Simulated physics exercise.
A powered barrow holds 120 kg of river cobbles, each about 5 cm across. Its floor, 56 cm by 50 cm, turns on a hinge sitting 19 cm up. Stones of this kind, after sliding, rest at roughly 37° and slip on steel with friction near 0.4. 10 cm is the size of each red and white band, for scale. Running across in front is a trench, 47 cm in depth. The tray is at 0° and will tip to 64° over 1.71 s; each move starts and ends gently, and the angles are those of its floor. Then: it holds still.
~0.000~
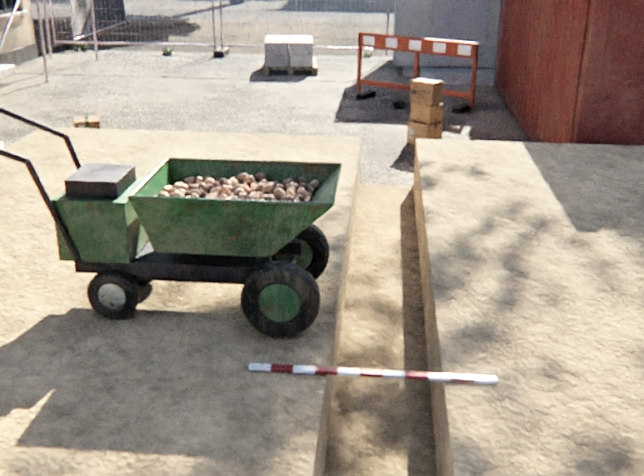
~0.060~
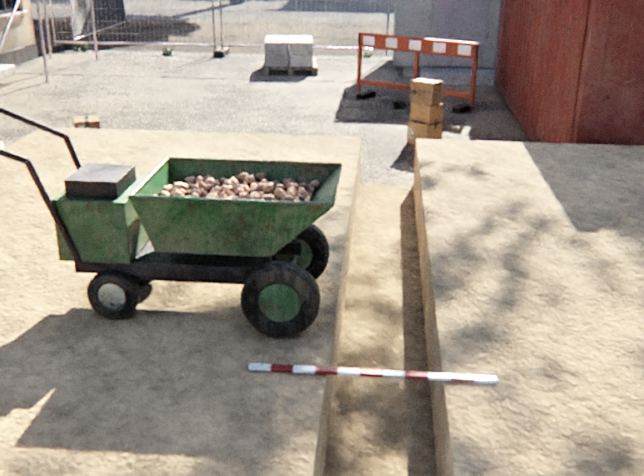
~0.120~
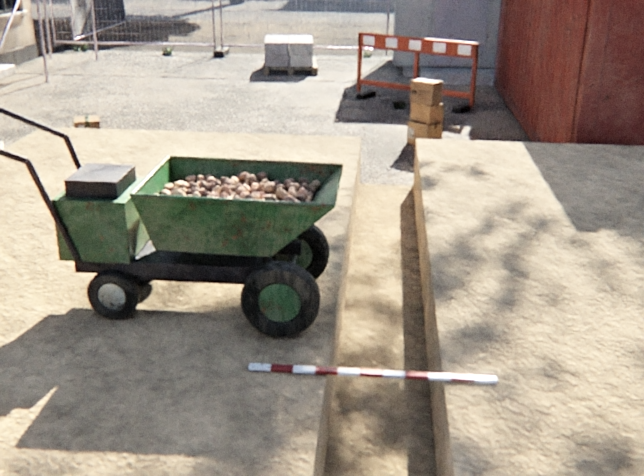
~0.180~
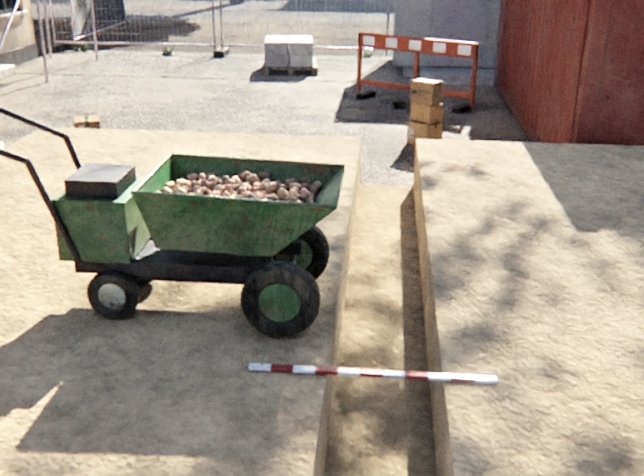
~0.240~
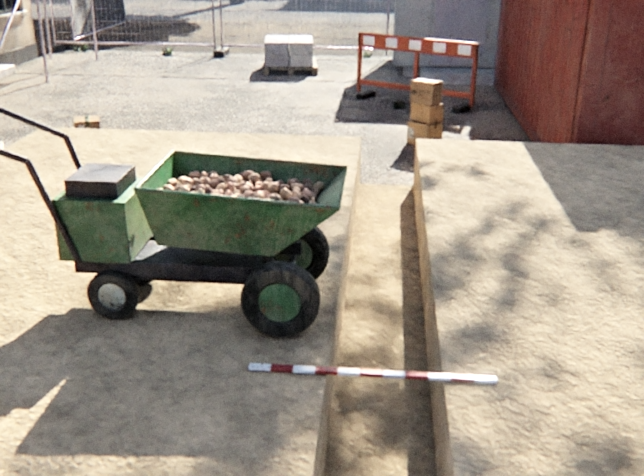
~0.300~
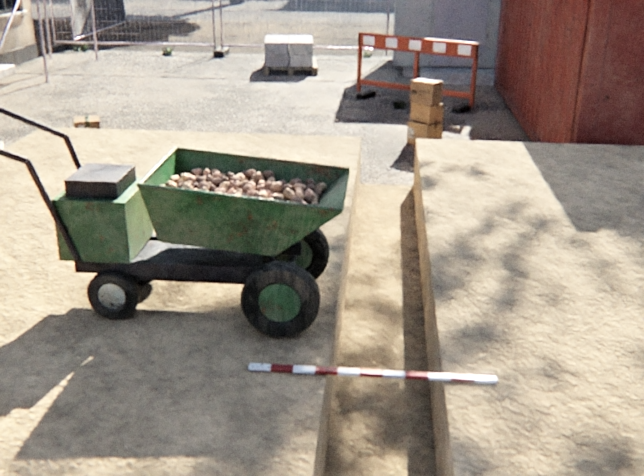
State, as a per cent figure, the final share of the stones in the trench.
The final share is about 70 per cent.
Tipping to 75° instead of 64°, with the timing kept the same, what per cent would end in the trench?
Then about 75 per cent.
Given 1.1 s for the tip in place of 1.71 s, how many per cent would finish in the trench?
Roughly 60 per cent would.
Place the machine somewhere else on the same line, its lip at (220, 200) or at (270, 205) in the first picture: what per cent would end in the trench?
Around 75% for the first place and 100% for the second.
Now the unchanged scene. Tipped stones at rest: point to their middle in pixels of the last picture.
Roughly at pixel (414, 378).
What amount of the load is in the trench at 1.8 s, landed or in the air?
I'd say near 30 per cent at that time.
After 1.3 s the floor is at 54°; 100 % in the tray; the foremost stones are at (396, 261).
After 1.8 s the floor is at 64°; 56 % in the tray, 28 % in the trench, 16 % past the trench; the foremost stones are at (496, 314).
After 2.2 s the floor is at 64°; 24 % in the tray, 47 % in the trench, 30 % past the trench; the foremost stones are at (561, 321).
After 4.1 s the floor is at 64°; 0 % in the tray, 70 % in the trench, 30 % past the trench; the foremost stones are at (591, 325).
